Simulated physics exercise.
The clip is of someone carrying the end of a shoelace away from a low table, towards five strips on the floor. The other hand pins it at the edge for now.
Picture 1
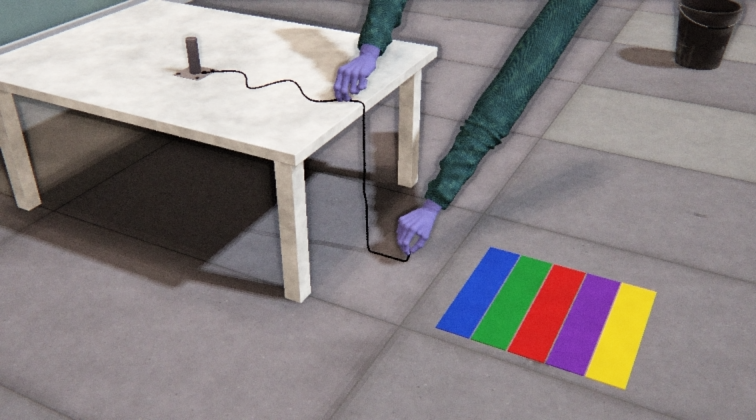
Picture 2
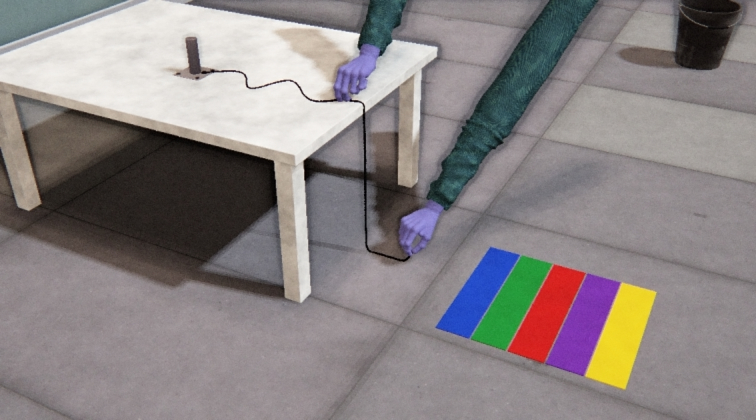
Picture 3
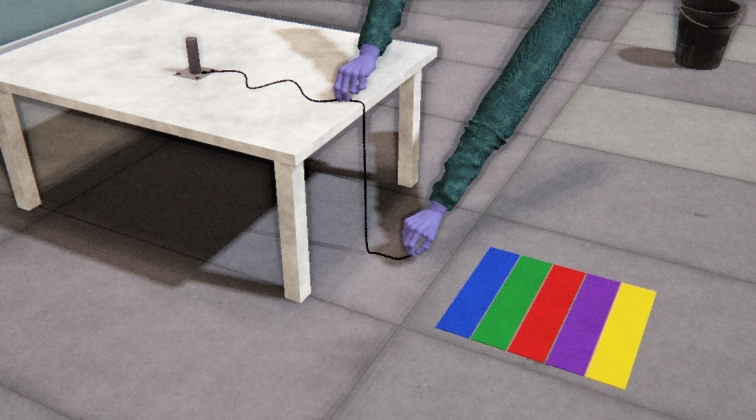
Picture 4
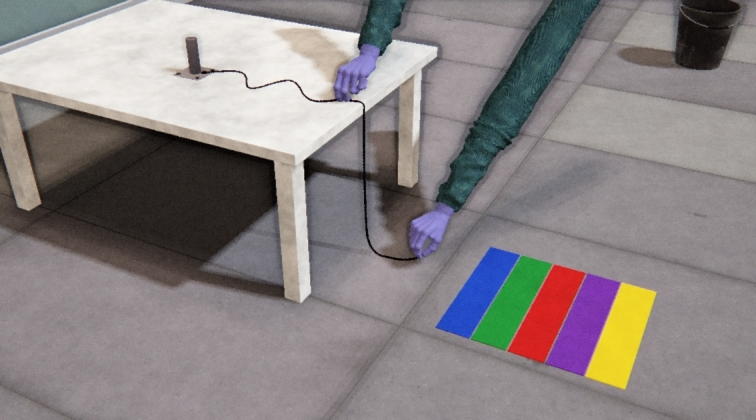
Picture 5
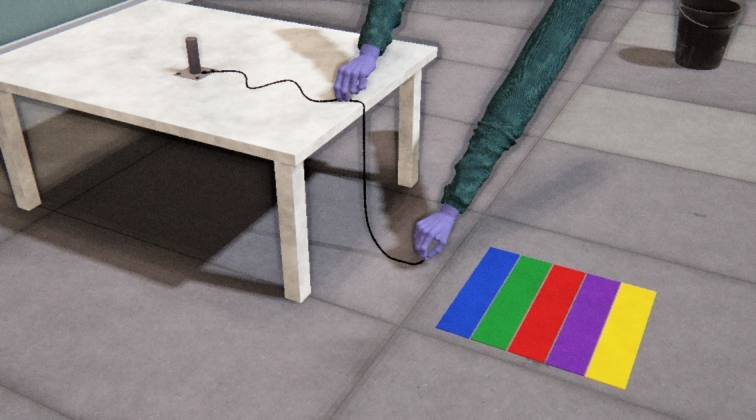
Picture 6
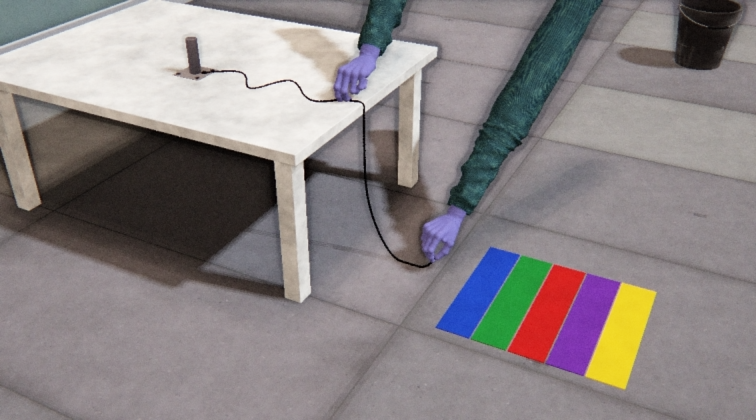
A purple hand slowly drew the end of a black shoelace a short way right across the floor, toward five coloured strips, while another hand held it still at the low table's edge.
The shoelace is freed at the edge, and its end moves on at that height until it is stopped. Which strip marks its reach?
The end stops over the purple strip.
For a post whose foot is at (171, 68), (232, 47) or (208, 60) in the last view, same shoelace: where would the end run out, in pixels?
In that order: (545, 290), (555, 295) and (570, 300).
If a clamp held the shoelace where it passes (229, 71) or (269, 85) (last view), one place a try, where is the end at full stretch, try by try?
Try by try, around (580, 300) and (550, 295).
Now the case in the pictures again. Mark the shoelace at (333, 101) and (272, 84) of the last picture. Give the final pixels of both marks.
The first at (383, 124), the second at (296, 91).
Early on, end near (530, 286); over green.
Midway, end near (566, 297); over red.
At the end of the slack, end near (588, 303); over purple. It gets as far as the purple strip.
